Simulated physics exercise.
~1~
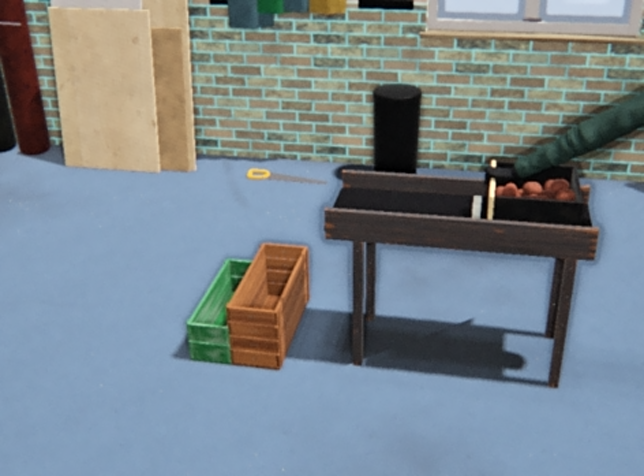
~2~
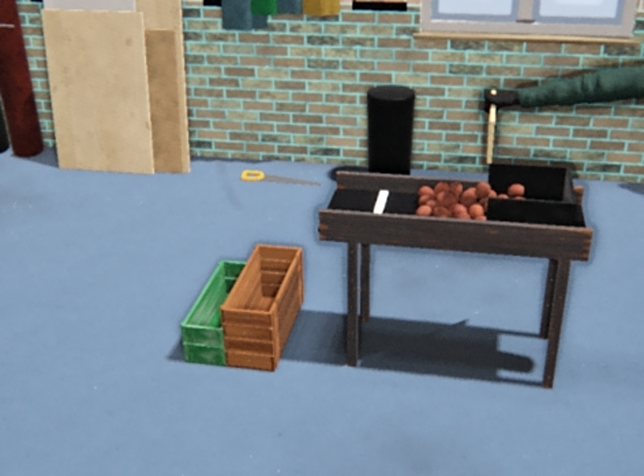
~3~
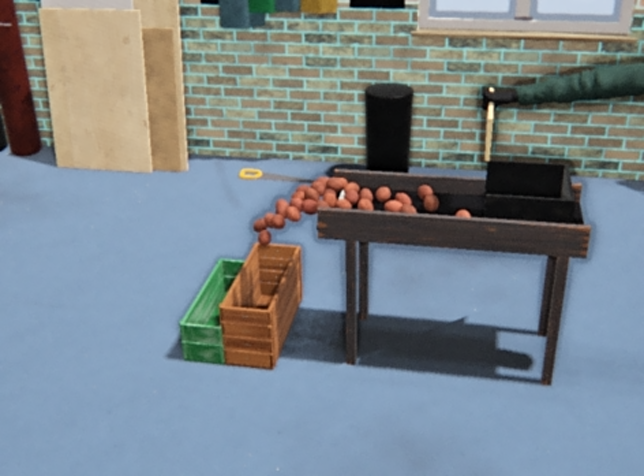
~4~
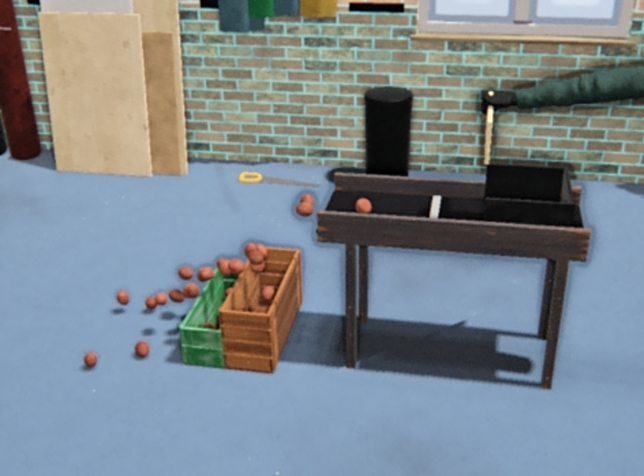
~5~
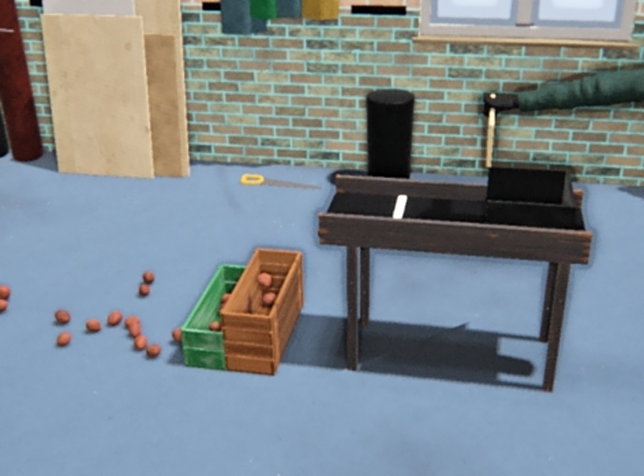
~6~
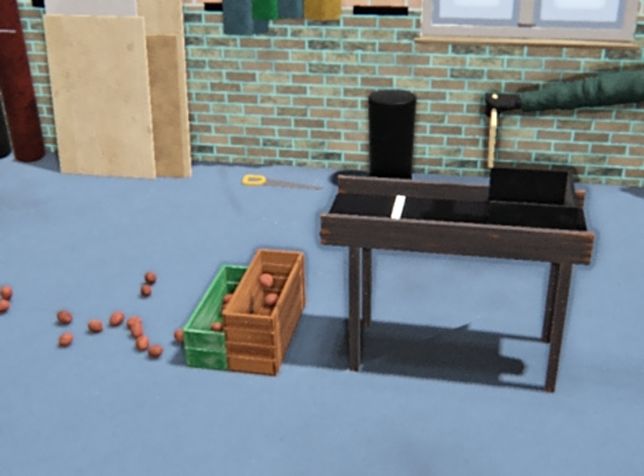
A conveyor carries red potatoes left and drops them into two boxes and onto the floor.
